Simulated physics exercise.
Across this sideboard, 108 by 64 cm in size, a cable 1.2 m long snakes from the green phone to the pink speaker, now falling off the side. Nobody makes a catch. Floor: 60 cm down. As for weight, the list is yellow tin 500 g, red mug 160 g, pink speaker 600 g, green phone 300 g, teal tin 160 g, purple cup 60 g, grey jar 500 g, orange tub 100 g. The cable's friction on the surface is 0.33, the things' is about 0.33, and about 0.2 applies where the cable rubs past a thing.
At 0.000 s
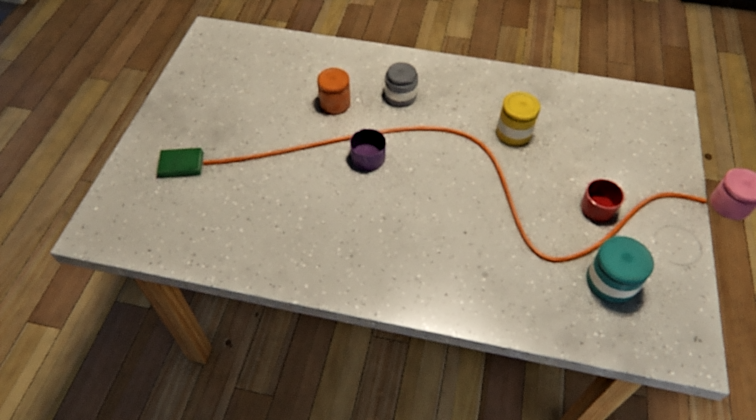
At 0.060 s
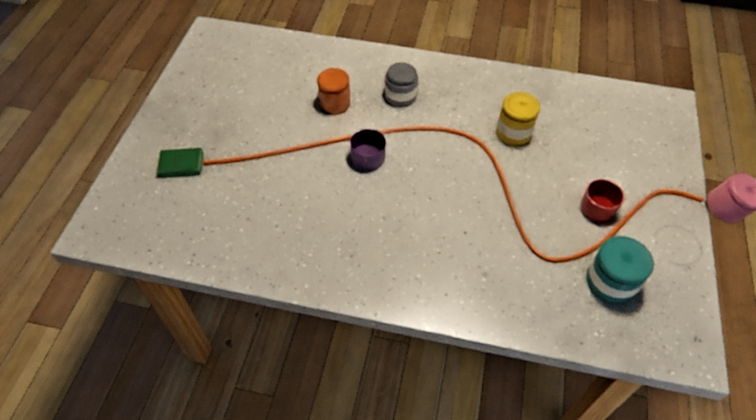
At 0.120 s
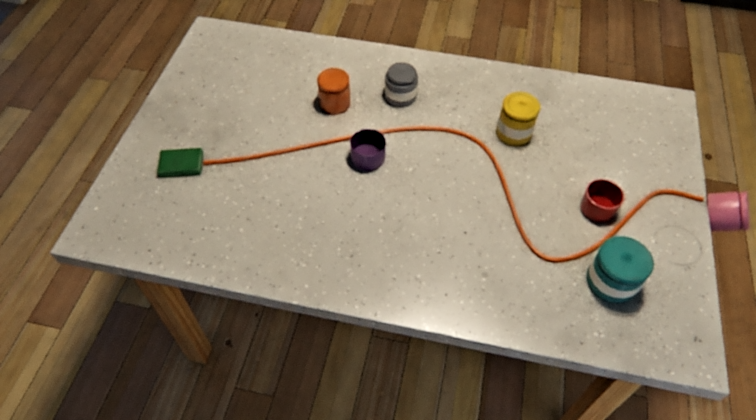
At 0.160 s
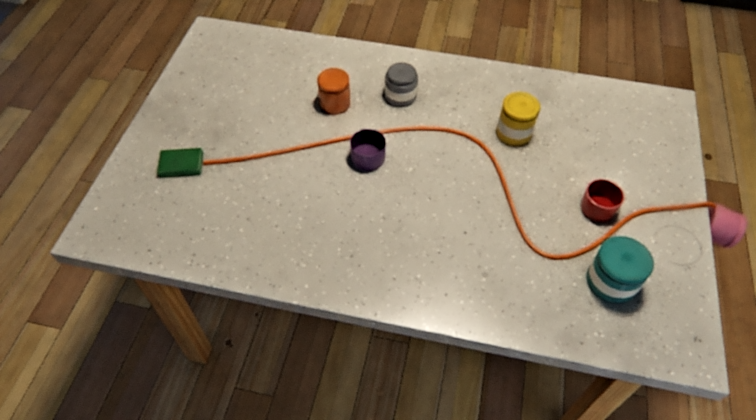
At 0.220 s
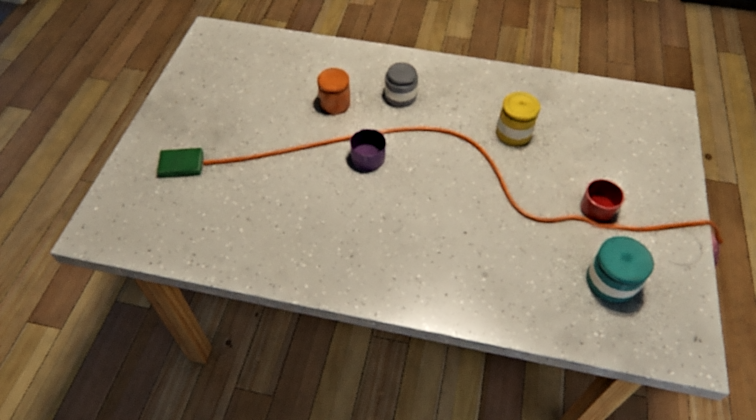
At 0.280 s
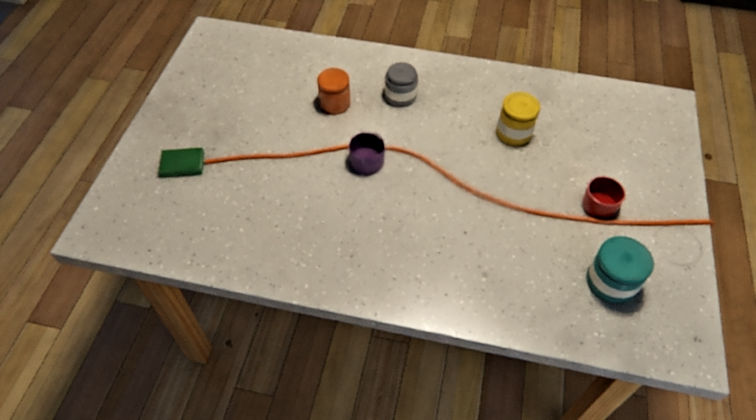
The video shows an orange cable running from a green block across a speckled table among colourful containers to a pink object, which tips and drops past the right edge out of view, pulling the cable's curves nearly straight.
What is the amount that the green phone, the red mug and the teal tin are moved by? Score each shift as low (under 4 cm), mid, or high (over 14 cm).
Scores - green phone: High; red mug: Mid; teal tin: Low.
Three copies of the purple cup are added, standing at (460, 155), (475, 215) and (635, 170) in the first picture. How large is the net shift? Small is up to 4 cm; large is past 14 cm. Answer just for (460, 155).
Big.
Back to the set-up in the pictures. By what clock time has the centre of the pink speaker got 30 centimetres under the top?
Estimate: About 0.30 s.
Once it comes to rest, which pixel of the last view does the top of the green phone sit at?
Last view, top position: About (496, 184).
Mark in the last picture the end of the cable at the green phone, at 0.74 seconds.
Roughly at pixel (470, 203).
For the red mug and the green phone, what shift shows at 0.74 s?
Approx. shifts - red mug: 8 cm; green phone: 50 cm.
By 0.5 s, the cable's tail end at (353, 190); green phone 29 cm off its start, red mug 8 cm off its start, purple cup 37 cm off its start.
By 0.7 s, the cable's tail end at (470, 203); green phone 51 cm off its start, red mug 8 cm off its start, purple cup over the edge.
By 1.0 s, the cable's tail end at (507, 205); green phone 57 cm off its start at (496, 184), red mug 8 cm off its start at (618, 162), purple cup over the edge.
By 1.2 s, the cable's tail end at (507, 205); green phone 57 cm off its start, red mug 8 cm off its start, purple cup over the edge.
By 2.4 s, the cable's tail end at (507, 205); green phone 57 cm off its start at (496, 184), red mug 8 cm off its start at (618, 162), teal tin 0 cm off its start at (627, 258), purple cup over the edge.
